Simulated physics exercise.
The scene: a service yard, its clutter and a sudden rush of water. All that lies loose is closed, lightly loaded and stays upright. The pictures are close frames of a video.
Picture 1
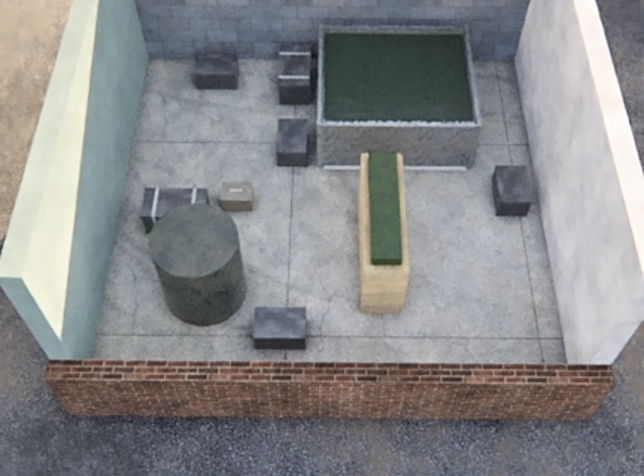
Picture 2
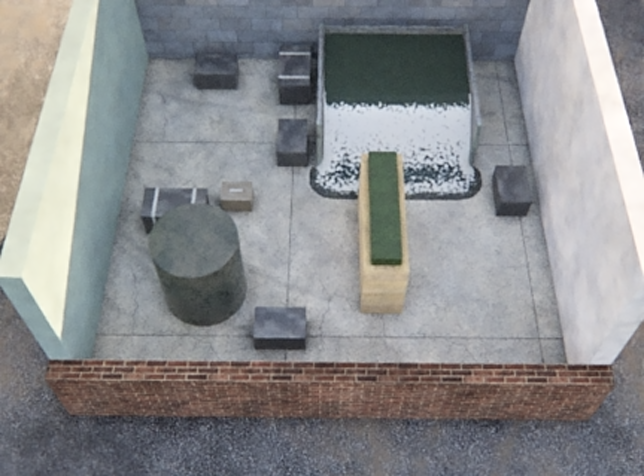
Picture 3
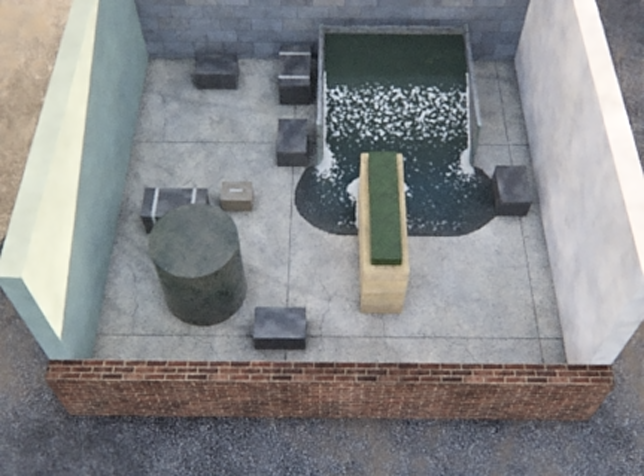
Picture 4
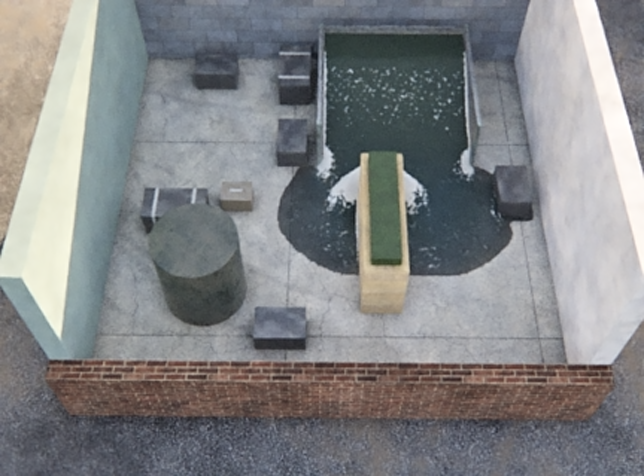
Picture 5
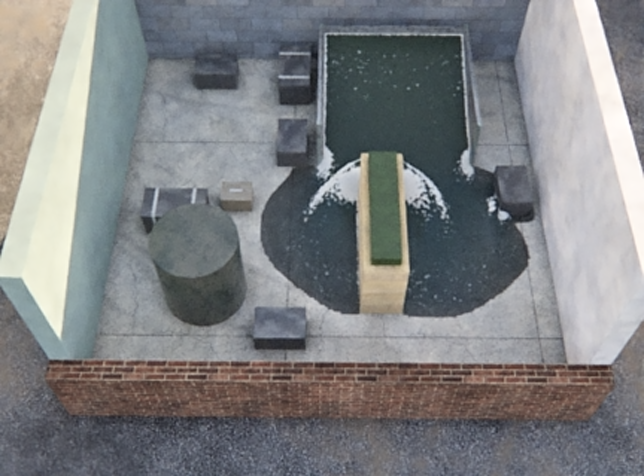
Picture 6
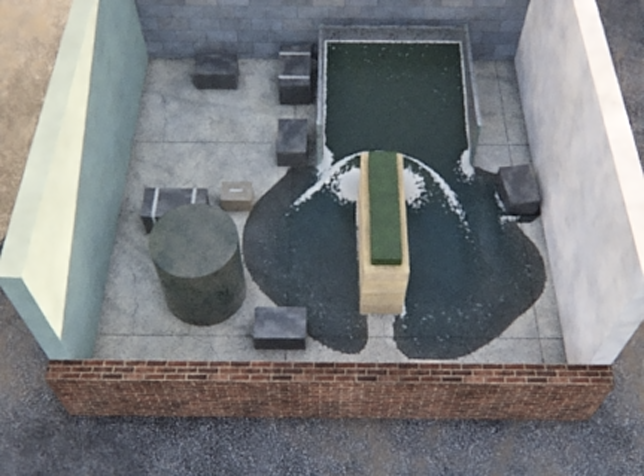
At first, dark crates, a round tank and a narrow block topped in green stand in a walled yard before a full basin. Water bursts from the basin's front, foams around the block and spreads across the paving, reaching nearby crates and nudging the right-hand one slightly.
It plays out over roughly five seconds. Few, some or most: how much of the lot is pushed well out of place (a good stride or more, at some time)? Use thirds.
Share: Between one and two thirds.
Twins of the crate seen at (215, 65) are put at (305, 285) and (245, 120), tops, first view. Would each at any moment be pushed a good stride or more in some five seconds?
In that order: Moved that far, no.
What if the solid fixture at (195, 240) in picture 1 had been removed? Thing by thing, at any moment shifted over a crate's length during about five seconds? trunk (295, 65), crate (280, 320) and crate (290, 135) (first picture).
One after the other: Less than that, moved that far, less than that.
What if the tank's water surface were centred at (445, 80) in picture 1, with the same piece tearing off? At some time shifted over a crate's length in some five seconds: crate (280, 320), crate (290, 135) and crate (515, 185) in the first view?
One after the other: Moved that far, that far or more, shifted that much.
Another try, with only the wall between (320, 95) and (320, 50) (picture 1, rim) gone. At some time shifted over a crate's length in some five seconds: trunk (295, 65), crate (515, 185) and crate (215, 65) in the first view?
In that order: Shifted that much, less than that, swept aside.
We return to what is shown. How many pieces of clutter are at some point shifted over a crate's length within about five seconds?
I count 3.
A moment on, 0 of 7 are well off their spots; 0 afloat.
Next, 1 of 7 are well off their spots; 1 afloat.
Later, 2 of 7 are well off their spots; 1 afloat.
In the end, 3 of 7 are well off their spots, and 3 have been at some point; 3 afloat.
